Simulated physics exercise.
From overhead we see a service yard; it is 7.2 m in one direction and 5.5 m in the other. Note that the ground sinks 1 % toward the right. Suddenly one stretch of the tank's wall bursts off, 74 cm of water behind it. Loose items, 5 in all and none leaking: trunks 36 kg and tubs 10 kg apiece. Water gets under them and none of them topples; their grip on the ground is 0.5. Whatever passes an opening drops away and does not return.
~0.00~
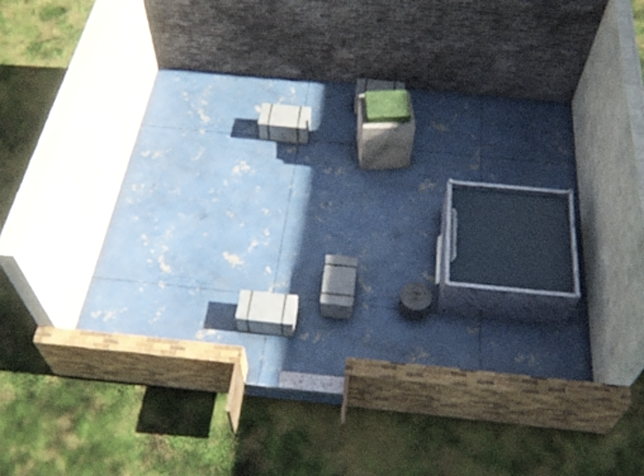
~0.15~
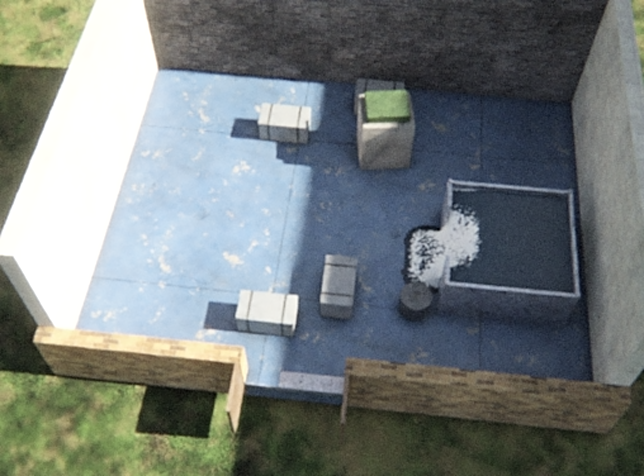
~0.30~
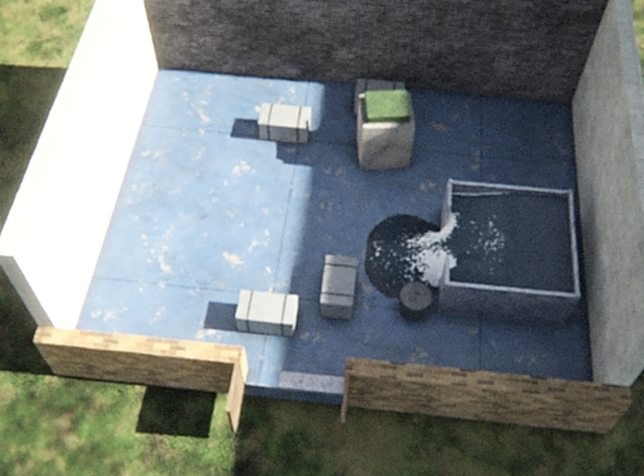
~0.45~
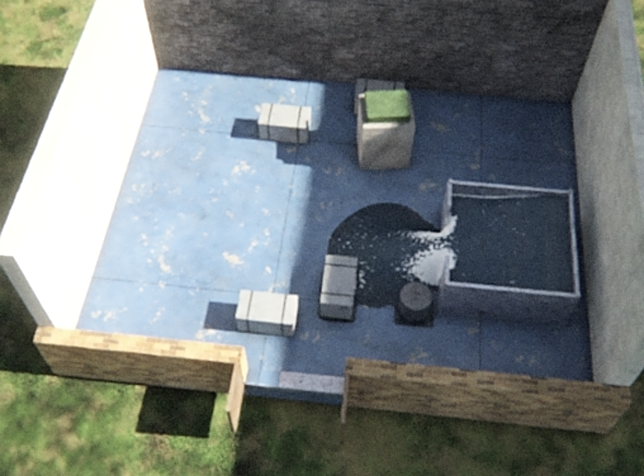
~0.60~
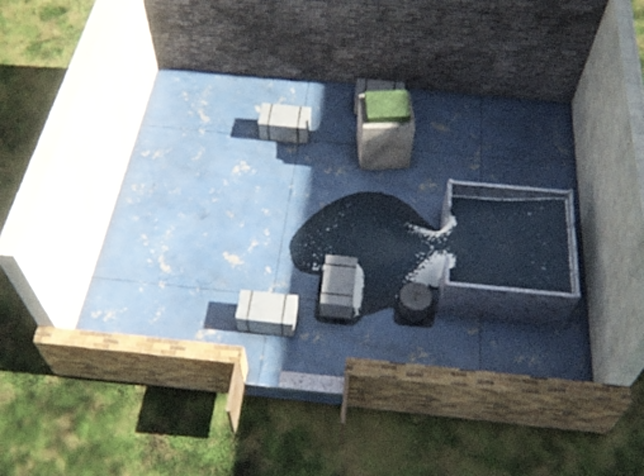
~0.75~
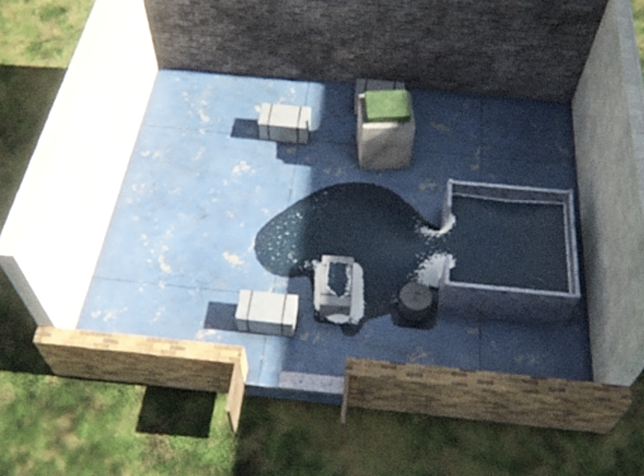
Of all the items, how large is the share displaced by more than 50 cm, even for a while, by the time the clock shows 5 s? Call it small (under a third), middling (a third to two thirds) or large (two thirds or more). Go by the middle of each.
Middling, a third to two thirds.
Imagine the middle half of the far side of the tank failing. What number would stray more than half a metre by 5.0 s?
In that case the number is 1.
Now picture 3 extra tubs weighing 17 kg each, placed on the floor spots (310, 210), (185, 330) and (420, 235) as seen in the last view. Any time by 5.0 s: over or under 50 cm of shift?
Beyond it, within it, beyond it.
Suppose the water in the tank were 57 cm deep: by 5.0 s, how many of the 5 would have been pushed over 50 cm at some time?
That would give 1.
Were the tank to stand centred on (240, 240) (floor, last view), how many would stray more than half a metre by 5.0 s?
In that case 1 of them.
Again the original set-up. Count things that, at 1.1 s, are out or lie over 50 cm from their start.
Result: 0.
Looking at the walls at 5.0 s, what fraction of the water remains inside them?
Close to 94 in a hundred parts remain.
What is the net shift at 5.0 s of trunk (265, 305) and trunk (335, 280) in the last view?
Distances: 50 cm; 250 cm.
After 1.1 s 0 of 5 are over 50 cm from their spots; 0 afloat.
After 2.2 s 1 of 5 are over 50 cm from their spots; 0 afloat.
After 3.5 s 2 of 5 are over 50 cm from their spots; 0 afloat.
After 5.0 s 1 of 5 are over 50 cm from their spots, and 2 have been at some point; 0 afloat.
